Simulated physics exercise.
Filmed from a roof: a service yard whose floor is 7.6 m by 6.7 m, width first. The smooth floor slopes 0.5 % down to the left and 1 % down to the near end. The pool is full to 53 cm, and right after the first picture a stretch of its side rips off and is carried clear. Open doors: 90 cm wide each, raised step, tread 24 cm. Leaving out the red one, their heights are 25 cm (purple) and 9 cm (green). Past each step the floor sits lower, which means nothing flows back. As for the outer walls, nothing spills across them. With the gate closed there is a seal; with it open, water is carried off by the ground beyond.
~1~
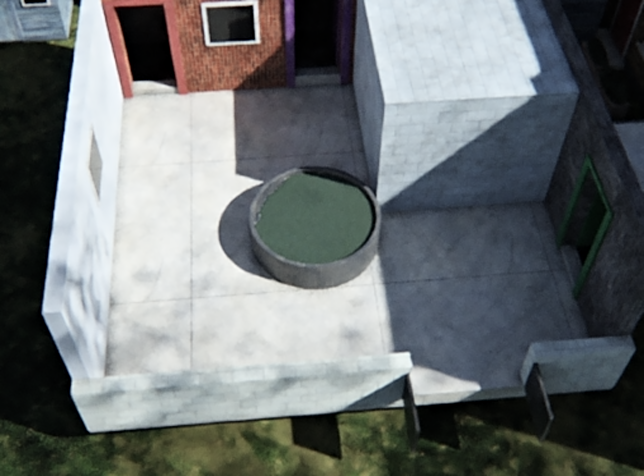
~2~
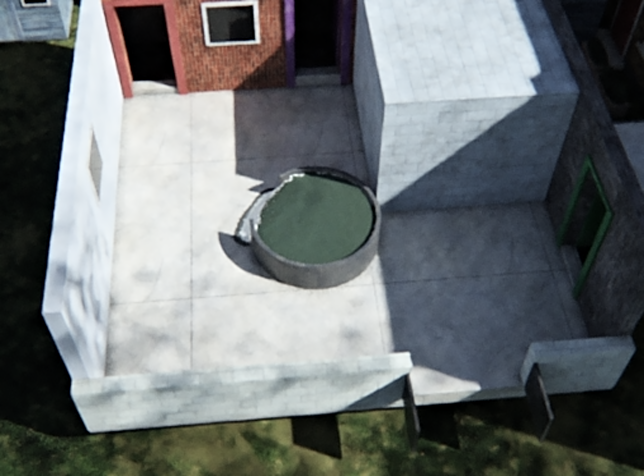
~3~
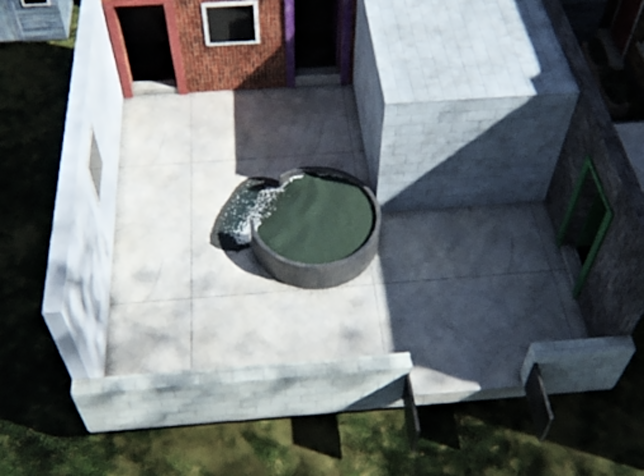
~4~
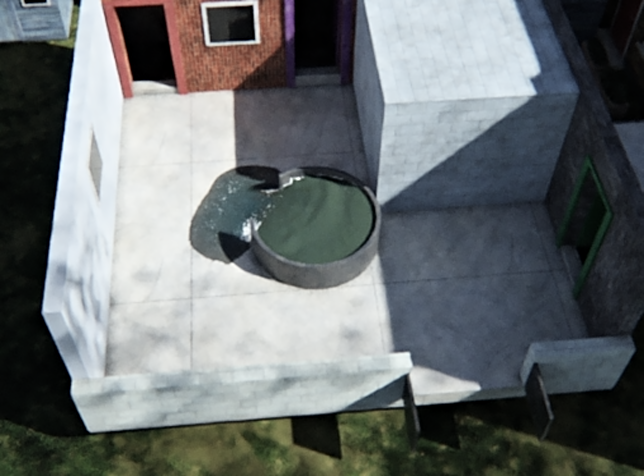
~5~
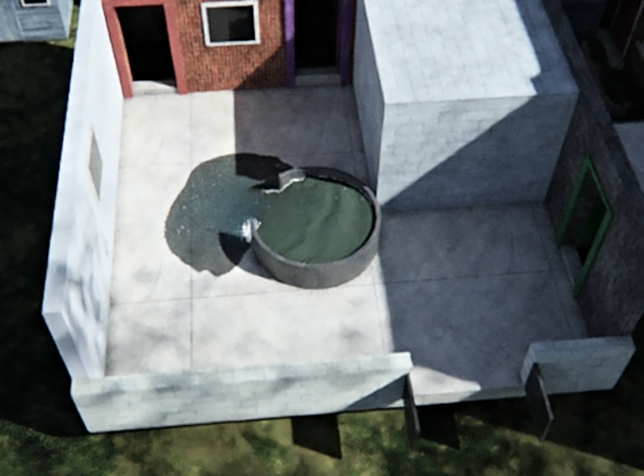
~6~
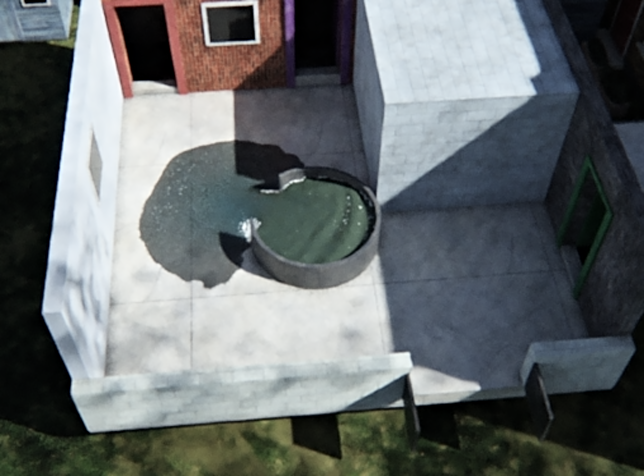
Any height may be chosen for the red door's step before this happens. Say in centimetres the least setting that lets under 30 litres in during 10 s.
It should be set to roughly 17.5 cm.
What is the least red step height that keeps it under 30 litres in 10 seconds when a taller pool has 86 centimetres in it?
Required height: Approx. 33 cm.
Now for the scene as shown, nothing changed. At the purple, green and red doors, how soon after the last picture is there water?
Arrival: Purple 3.2 s, green not within the 10 s, red 1.1 s.
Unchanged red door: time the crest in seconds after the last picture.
At roughly 1.8 s.
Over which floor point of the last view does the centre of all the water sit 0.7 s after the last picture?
It lies near (270, 221) in the last picture.
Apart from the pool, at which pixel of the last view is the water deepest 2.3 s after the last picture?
Near (123, 111).
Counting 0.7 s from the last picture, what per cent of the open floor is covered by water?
Some 25 per cent is wet.
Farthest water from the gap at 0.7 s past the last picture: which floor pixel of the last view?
Pixel: About (122, 124).
Then, 0.7 s after the last picture water covers 25 % of the floor, deepest (25 cm) near (260, 209); it has not reached the red door.
Then, 2.3 s after the last picture water covers 35 % of the floor, deepest (27 cm) near (123, 111); 24 cm at the red door, 18 litres in over its 17 cm step.
Then, 9.3 s after the last picture water covers 75 % of the floor, deepest (11 cm) near (361, 202); 5 cm at the red door, 33 litres in over its 17 cm step.
At the red door as built, the water peaked near 26 cm, 1.9 s after the last picture.
Run again over the same 10 s with other heights there, 40 litres in over 16 cm, 21 litres over 19 cm. The limit of 30 litres is kept from about 17.5 cm up.
